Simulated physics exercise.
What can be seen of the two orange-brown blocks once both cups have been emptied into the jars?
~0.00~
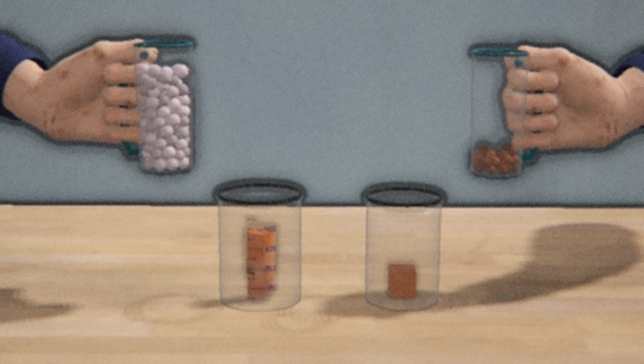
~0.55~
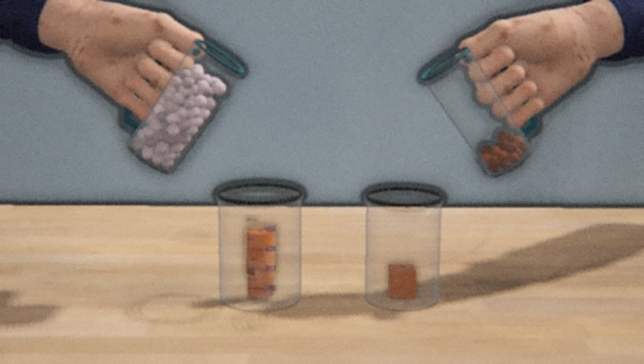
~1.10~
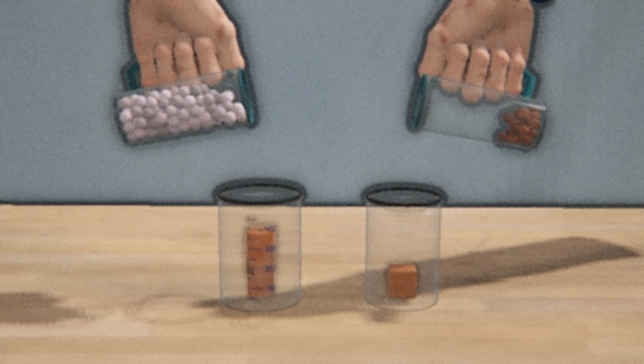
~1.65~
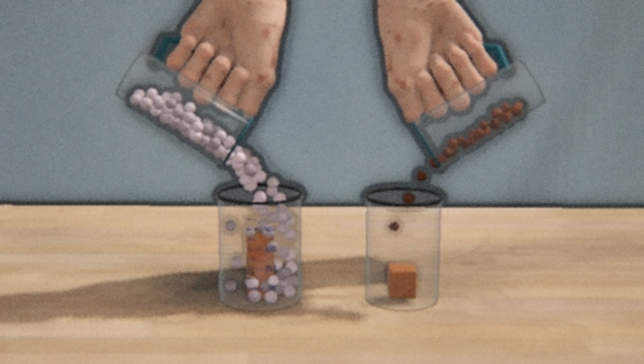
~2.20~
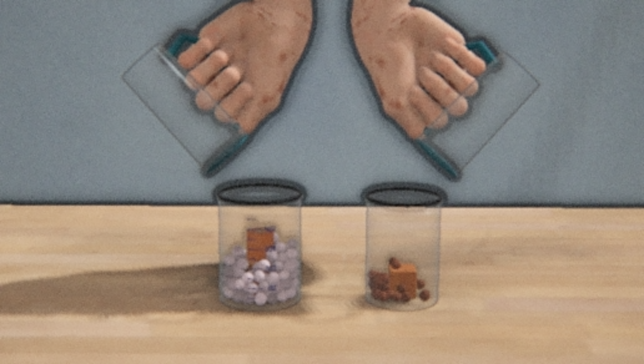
The tops of both blocks can still be seen. The taller block on the left and the small one on the right each stick up above the balls around them.
